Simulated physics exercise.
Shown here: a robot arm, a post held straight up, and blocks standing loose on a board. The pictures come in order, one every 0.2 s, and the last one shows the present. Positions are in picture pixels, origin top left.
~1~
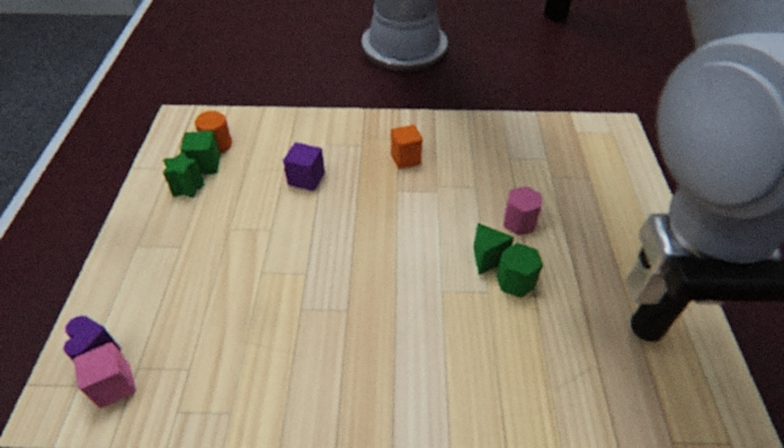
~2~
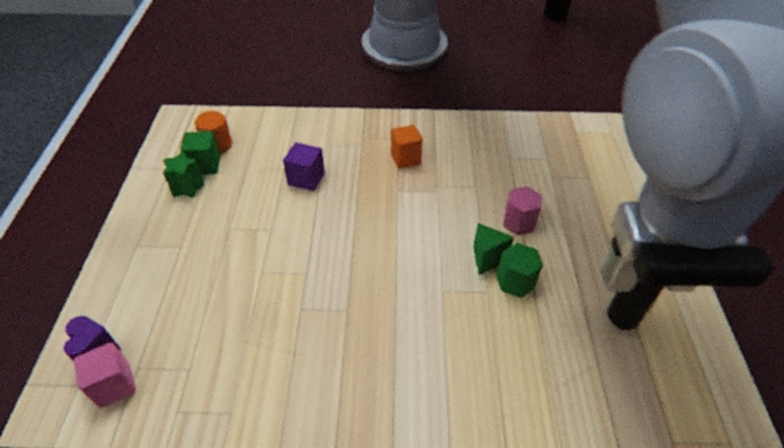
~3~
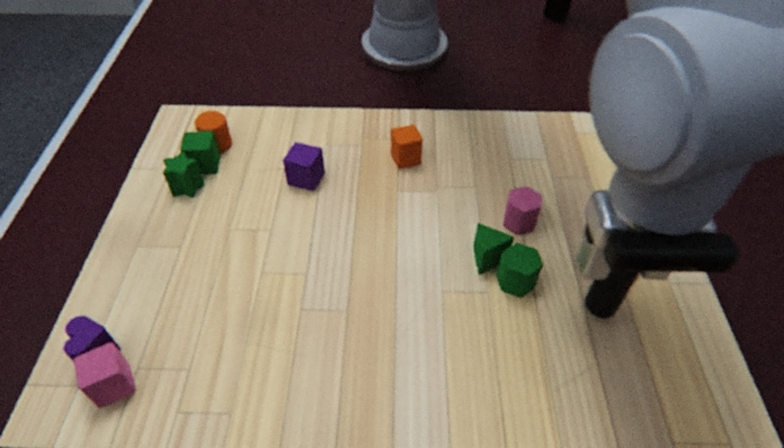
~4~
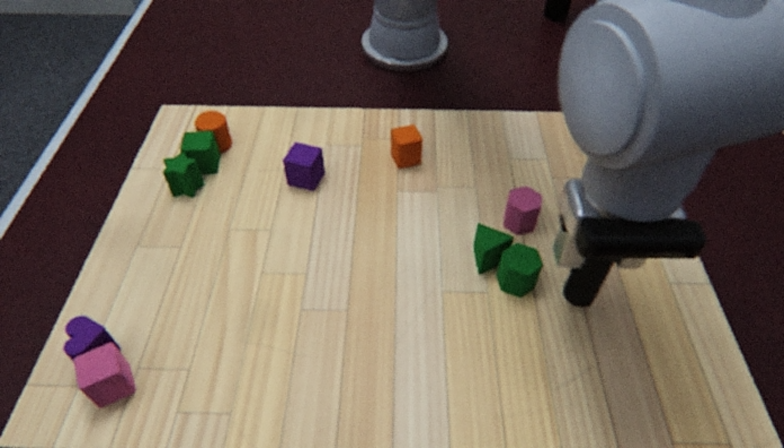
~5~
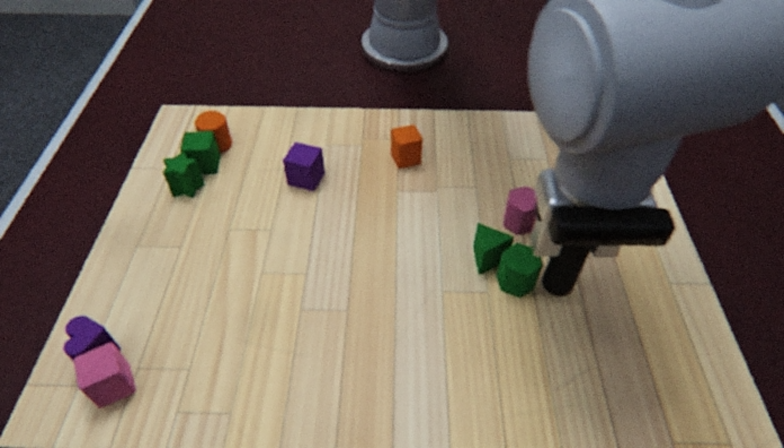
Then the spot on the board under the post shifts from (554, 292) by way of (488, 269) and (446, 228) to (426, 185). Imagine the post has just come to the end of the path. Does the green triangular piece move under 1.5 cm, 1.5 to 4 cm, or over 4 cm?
Displaced more than 4 cm.
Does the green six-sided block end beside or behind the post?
Yes, I think so.
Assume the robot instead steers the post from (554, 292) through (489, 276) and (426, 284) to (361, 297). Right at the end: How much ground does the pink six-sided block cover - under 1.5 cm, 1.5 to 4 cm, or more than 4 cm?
It moves only a bit, under 1.5 cm.
What follows on the original path. One third of the way, post at (490, 261); green triangular piece at (467, 221), turned 35° clockwise; green six-sided block at (459, 244).
Two thirds of the way, post at (446, 219); green triangular piece at (444, 184), turned 35° clockwise; green six-sided block at (439, 240), turned 25° anticlockwise.
At the end, post at (427, 177); orange square not moved; green triangular piece at (428, 145), turned 40° clockwise; green six-sided block at (439, 240), turned 25° anticlockwise.
